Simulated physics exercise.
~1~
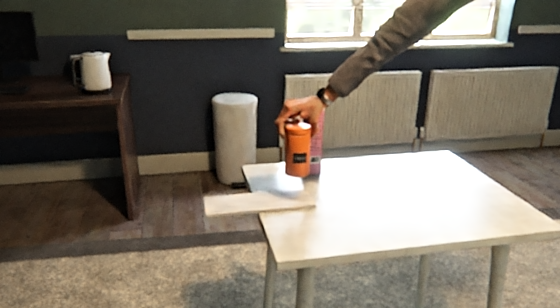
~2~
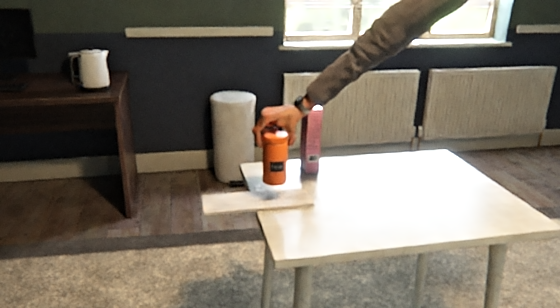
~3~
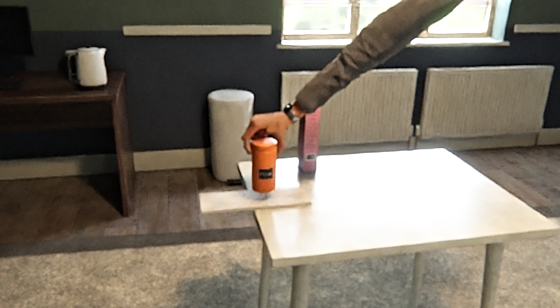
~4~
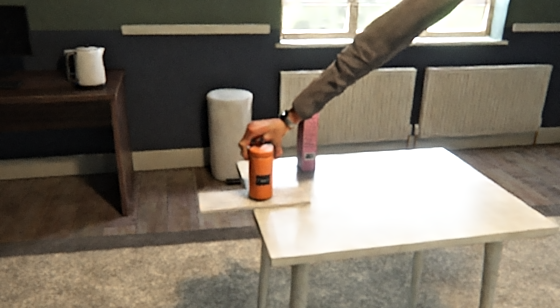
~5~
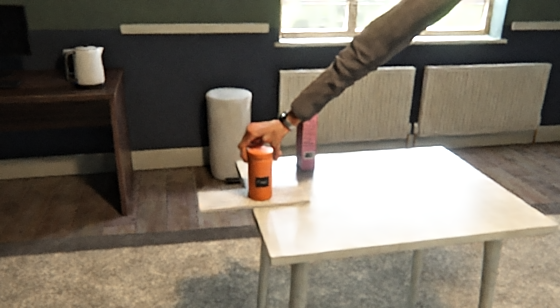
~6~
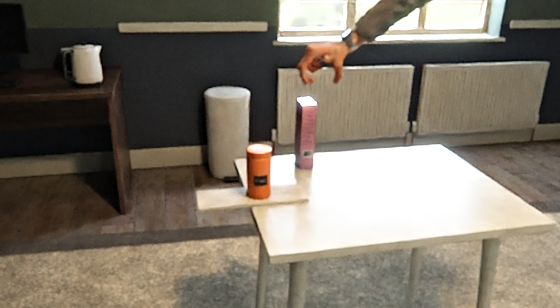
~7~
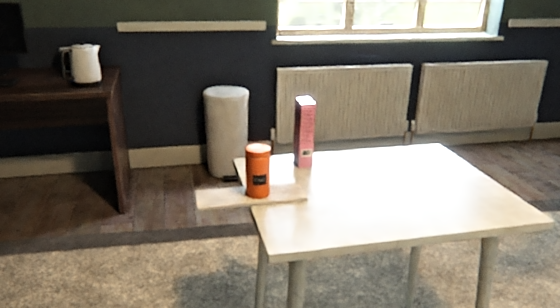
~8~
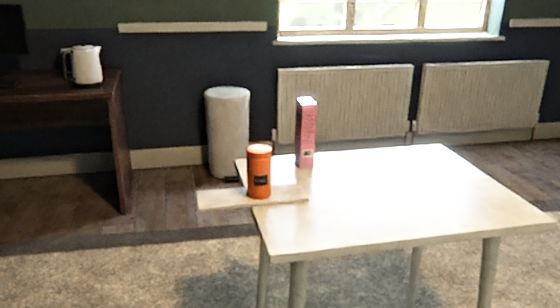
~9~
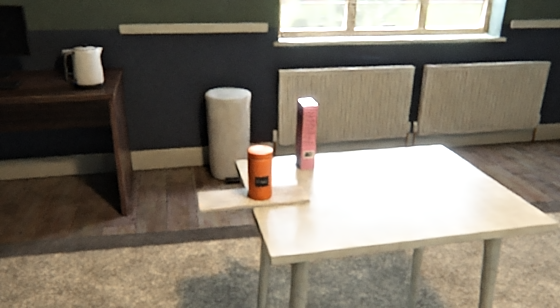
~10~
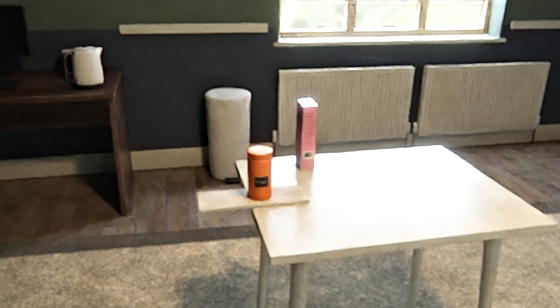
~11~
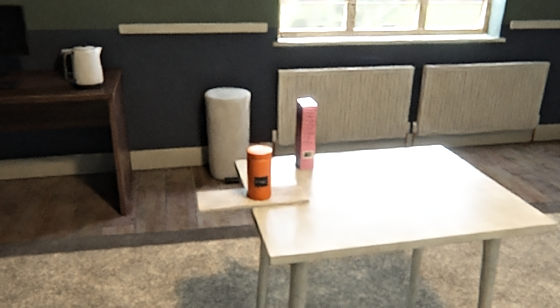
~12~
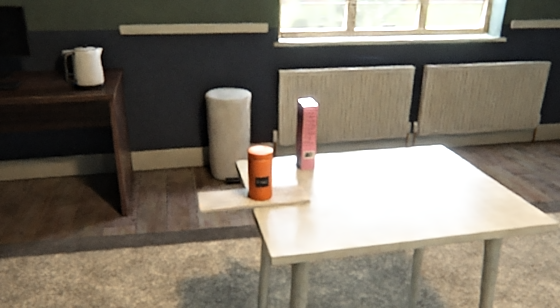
In the video, a hand lowers an orange jar onto the left part of a white plank jutting over a table's left end, beside a pink carton, then lets go and withdraws. The plank stays balanced, with the jar and carton still standing upright.
